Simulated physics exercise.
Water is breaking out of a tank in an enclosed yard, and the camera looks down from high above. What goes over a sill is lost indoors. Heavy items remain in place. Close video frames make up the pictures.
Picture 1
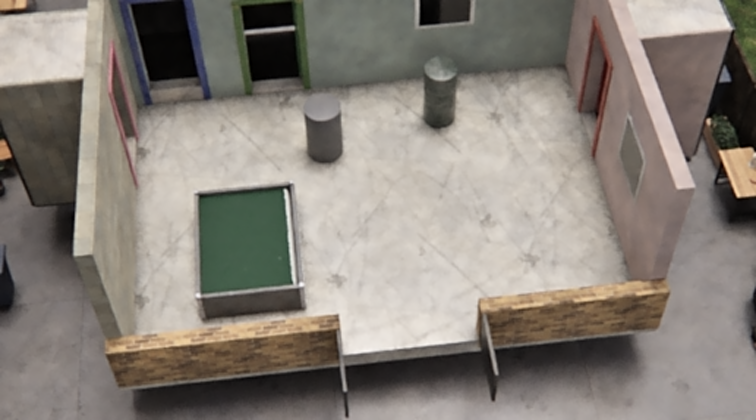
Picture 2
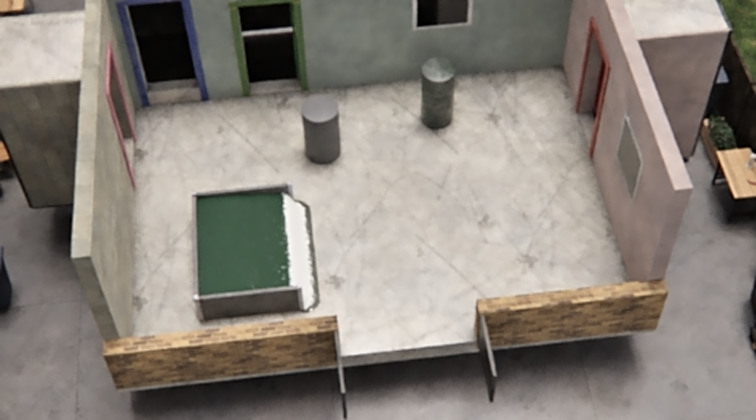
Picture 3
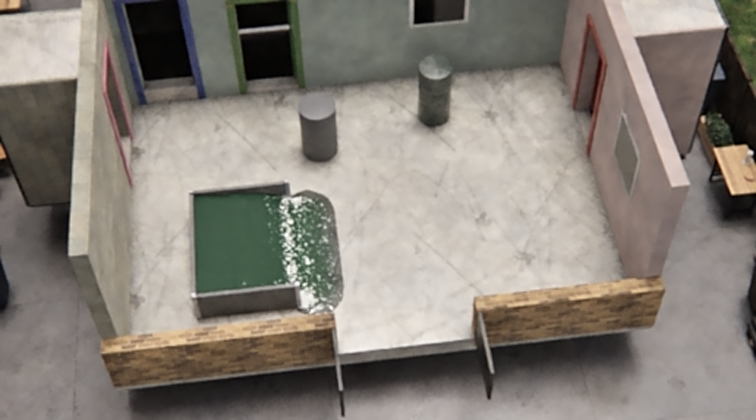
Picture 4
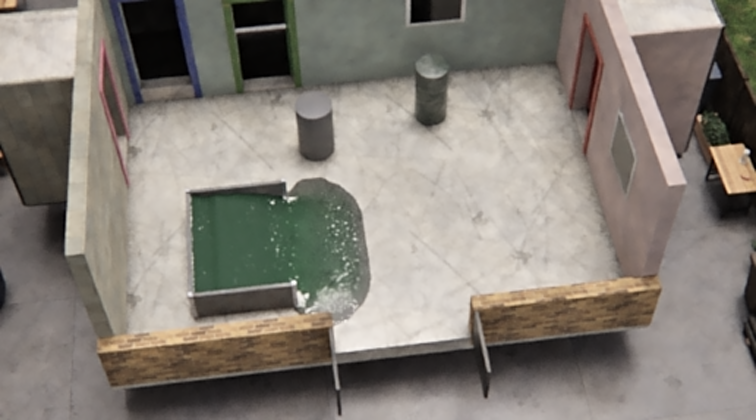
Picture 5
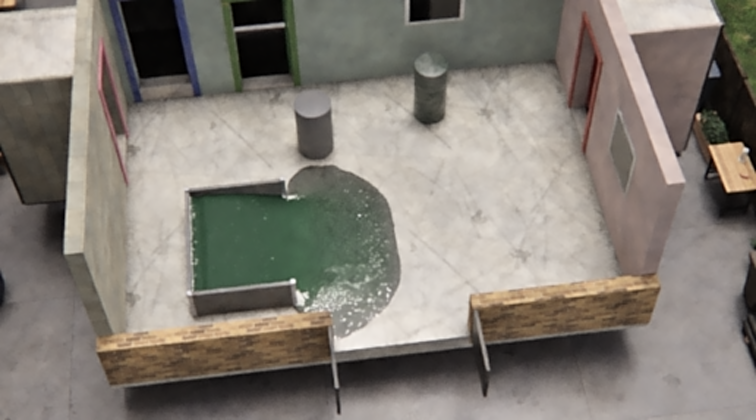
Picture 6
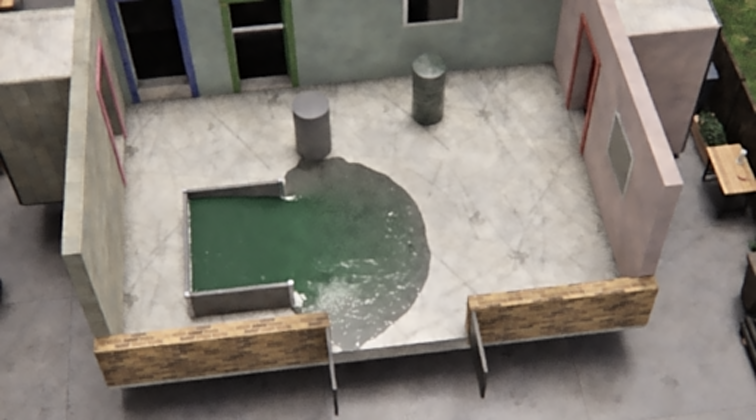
At the start, green water sits still in a rectangular tank inside a walled yard, seen from high above. The tank's right side opens and water breaks out in white froth, then spreads rightward across the pale floor in a widening, rounded dark sheet, reaching the nearer grey cylinder and the front edge.
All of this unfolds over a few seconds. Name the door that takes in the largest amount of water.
Red.
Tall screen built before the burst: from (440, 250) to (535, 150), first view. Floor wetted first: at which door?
That would be the red-painted one.
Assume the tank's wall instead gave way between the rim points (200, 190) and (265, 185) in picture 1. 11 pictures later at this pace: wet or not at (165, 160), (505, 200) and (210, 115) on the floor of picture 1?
In the order given: Waterlogged, bare, waterlogged.
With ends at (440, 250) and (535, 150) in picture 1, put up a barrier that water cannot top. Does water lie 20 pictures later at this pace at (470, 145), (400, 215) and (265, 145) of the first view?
First spot soaked, second soaked, third unreached.
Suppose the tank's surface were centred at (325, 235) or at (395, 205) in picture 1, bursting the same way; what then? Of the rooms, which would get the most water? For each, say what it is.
Case one: The one in red; case two: The red one.
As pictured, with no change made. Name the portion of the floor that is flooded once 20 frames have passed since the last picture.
The answer is around 55 per cent.
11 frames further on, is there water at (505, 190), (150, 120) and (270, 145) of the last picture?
Point by point, in the order given: Inundated; high and dry; high and dry.
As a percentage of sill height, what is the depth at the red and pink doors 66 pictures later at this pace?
First around 190 percent, second around 0 percent.
A moment on, water covers 35 % of the floor; red door not reached, green door not reached, pink door not reached, blue door not reached.
Next, water covers 50 % of the floor; red door not reached, green door not reached, pink door not reached, blue door not reached.
Then, water covers 55 % of the floor; red door some in, green door not reached, pink door not reached, blue door not reached.
Later, water covers 60 % of the floor; red door some in, green door not reached, pink door not reached, blue door not reached.
In the end, water covers 80 % of the floor; red door a lot in, green door wet at the sill, nothing in, pink door not reached, blue door wet at the sill, nothing in; the red door has let in the most.
